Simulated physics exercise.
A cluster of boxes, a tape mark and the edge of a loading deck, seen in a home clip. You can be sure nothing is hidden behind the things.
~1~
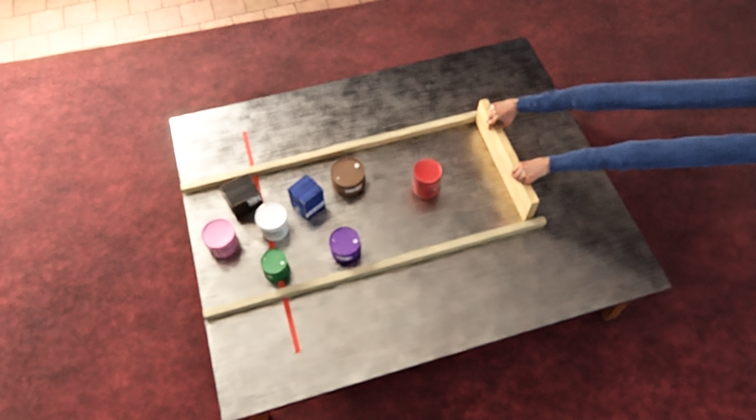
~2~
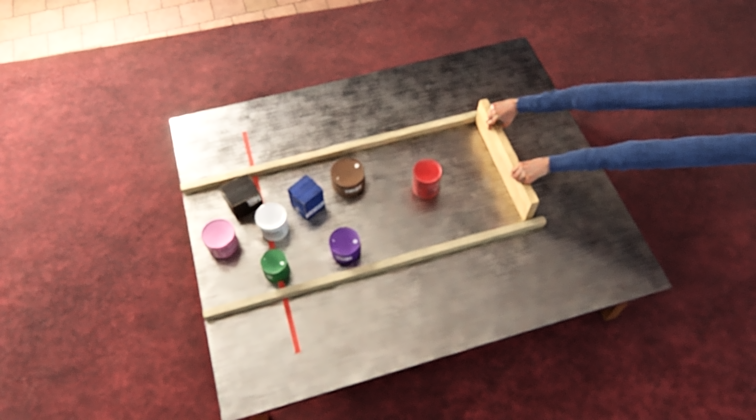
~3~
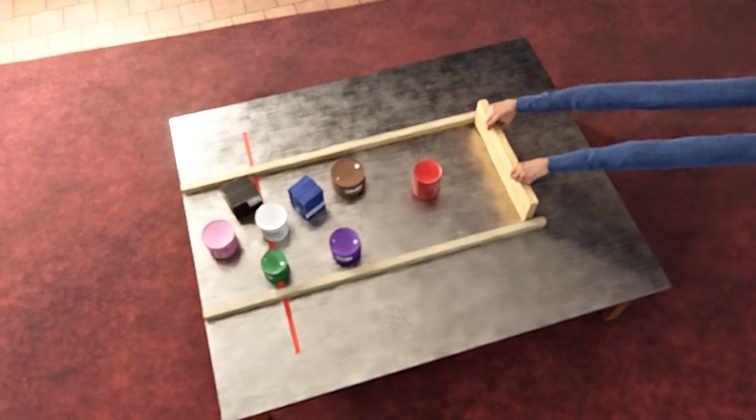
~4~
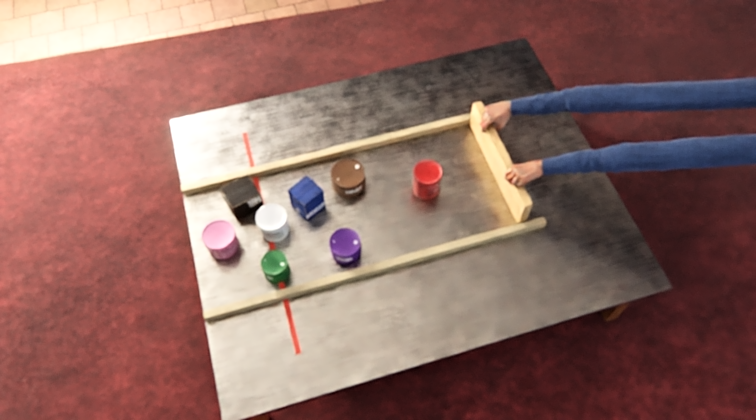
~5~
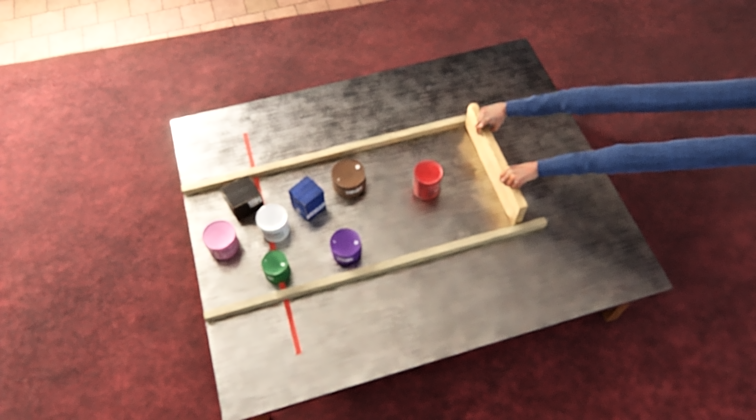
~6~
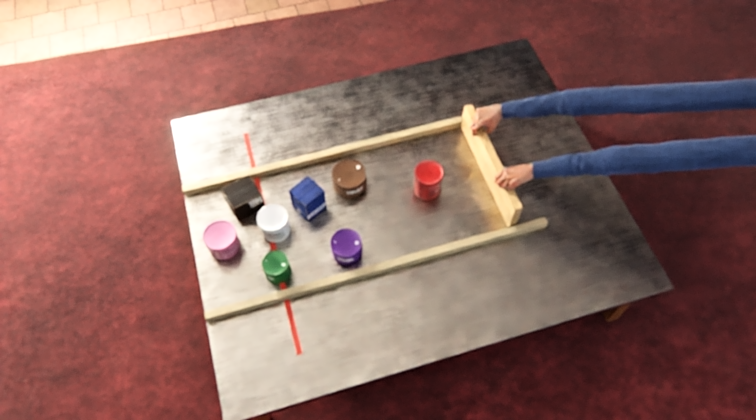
Two hands slide a wooden plank slightly left between rails toward several colourful containers.
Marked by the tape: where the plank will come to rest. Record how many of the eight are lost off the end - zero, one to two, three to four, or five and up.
You'd find the ones that came down come in at none here.
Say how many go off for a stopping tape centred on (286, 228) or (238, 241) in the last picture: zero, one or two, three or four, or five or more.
With the tape at the first spot it's none, and at the second it's 1 or 2.
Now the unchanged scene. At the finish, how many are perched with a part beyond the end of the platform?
Count: 0.
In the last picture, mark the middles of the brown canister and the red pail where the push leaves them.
The first near (243, 198), the second near (254, 230).
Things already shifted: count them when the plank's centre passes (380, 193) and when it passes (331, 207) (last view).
First 1, after that 5.
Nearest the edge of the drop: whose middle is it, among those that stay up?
The pink pail.
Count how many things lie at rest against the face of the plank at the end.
3.
Early on, none off yet; pink pail at rest near (222, 240); black parcel at rest near (243, 198); green canister at rest near (277, 267).
Finally, the number that fall off is zero.
